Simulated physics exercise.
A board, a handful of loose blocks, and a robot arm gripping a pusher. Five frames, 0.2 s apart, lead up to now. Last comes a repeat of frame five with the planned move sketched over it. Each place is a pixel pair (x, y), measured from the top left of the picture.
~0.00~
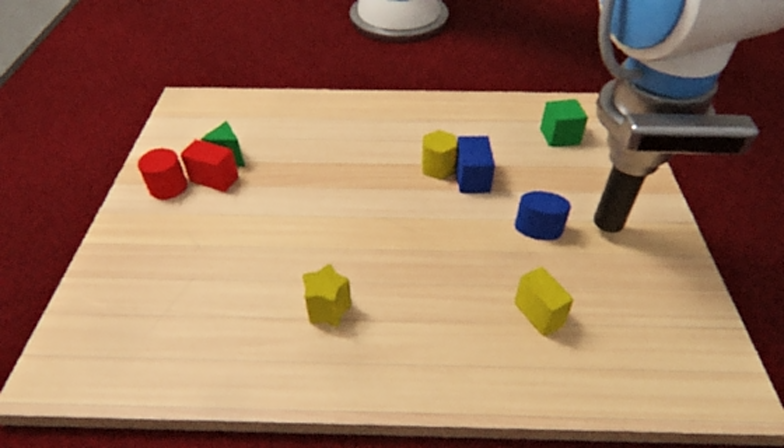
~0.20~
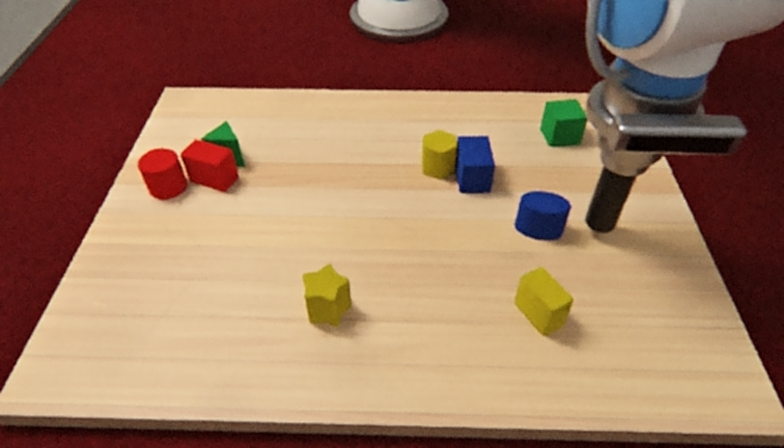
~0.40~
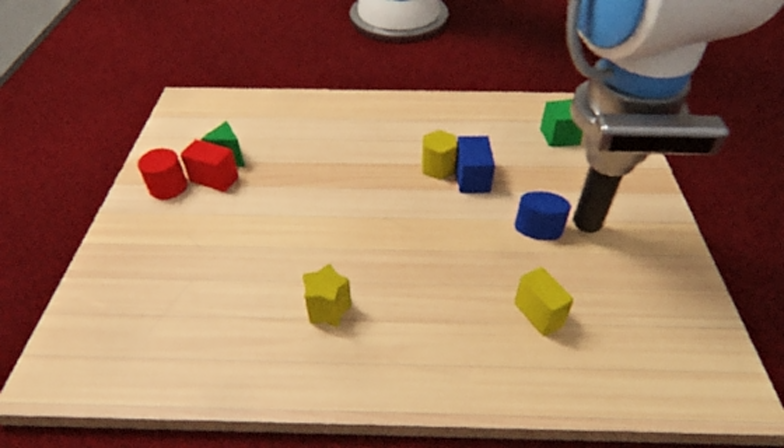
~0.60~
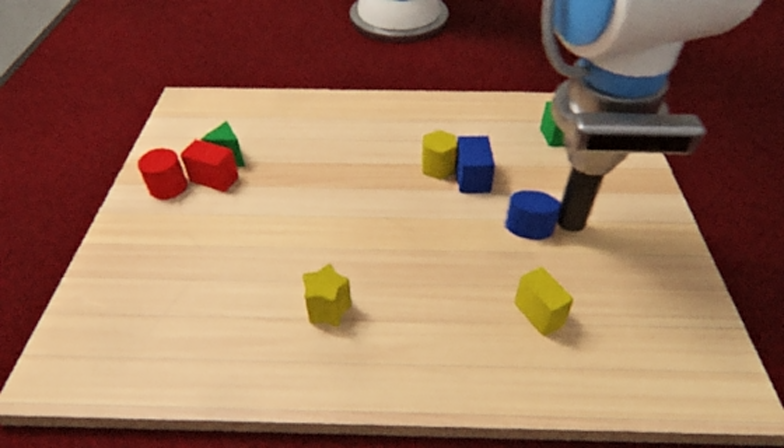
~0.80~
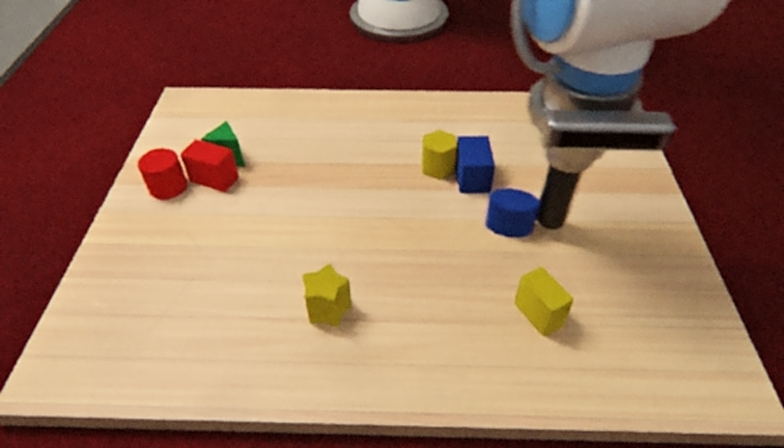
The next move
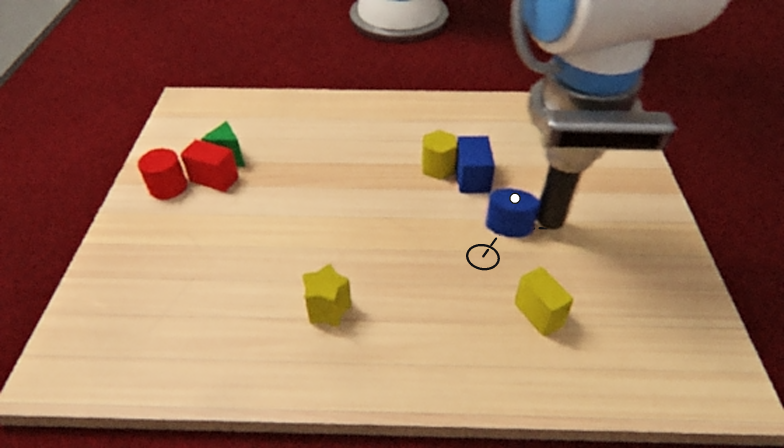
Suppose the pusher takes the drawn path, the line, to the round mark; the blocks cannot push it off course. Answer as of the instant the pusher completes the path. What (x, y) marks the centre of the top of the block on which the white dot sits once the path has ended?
The middle of the upper face of the block on which the white dot sits will lie at about (463, 198) in the picture.
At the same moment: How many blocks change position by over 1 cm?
A single block is moved.
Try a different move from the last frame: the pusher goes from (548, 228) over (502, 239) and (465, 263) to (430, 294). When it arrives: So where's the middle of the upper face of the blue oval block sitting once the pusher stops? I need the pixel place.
The middle of the upper face of the blue oval block will lie at about (465, 198) in the picture.
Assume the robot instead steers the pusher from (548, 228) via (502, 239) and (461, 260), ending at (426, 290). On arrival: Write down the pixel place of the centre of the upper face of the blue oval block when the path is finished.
Expect it around (462, 198).
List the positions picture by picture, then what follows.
The first picture shows pusher tip at (609, 222); block tops, blue oblong at (476, 150); blue oval block at (546, 201).
The second picture shows pusher at (600, 222); blocks unchanged.
The third picture shows pusher at (588, 222); blocks unchanged.
The fourth picture shows pusher at (571, 221); blue oval block at (536, 200).
The fifth picture shows pusher at (551, 219); blue oblong at (476, 150); blue oval block at (515, 198).
Path on the board, from (548, 228) through (519, 229) and (496, 238) to (483, 257); the dot is on the blue oval block.
What follows on the original path. Halfway along, pusher at (507, 223); blue oval block at (471, 196), turned 20° clockwise.
At the end, pusher at (485, 248); blue oblong in place; blue oval block at (463, 198), turned 45° clockwise.
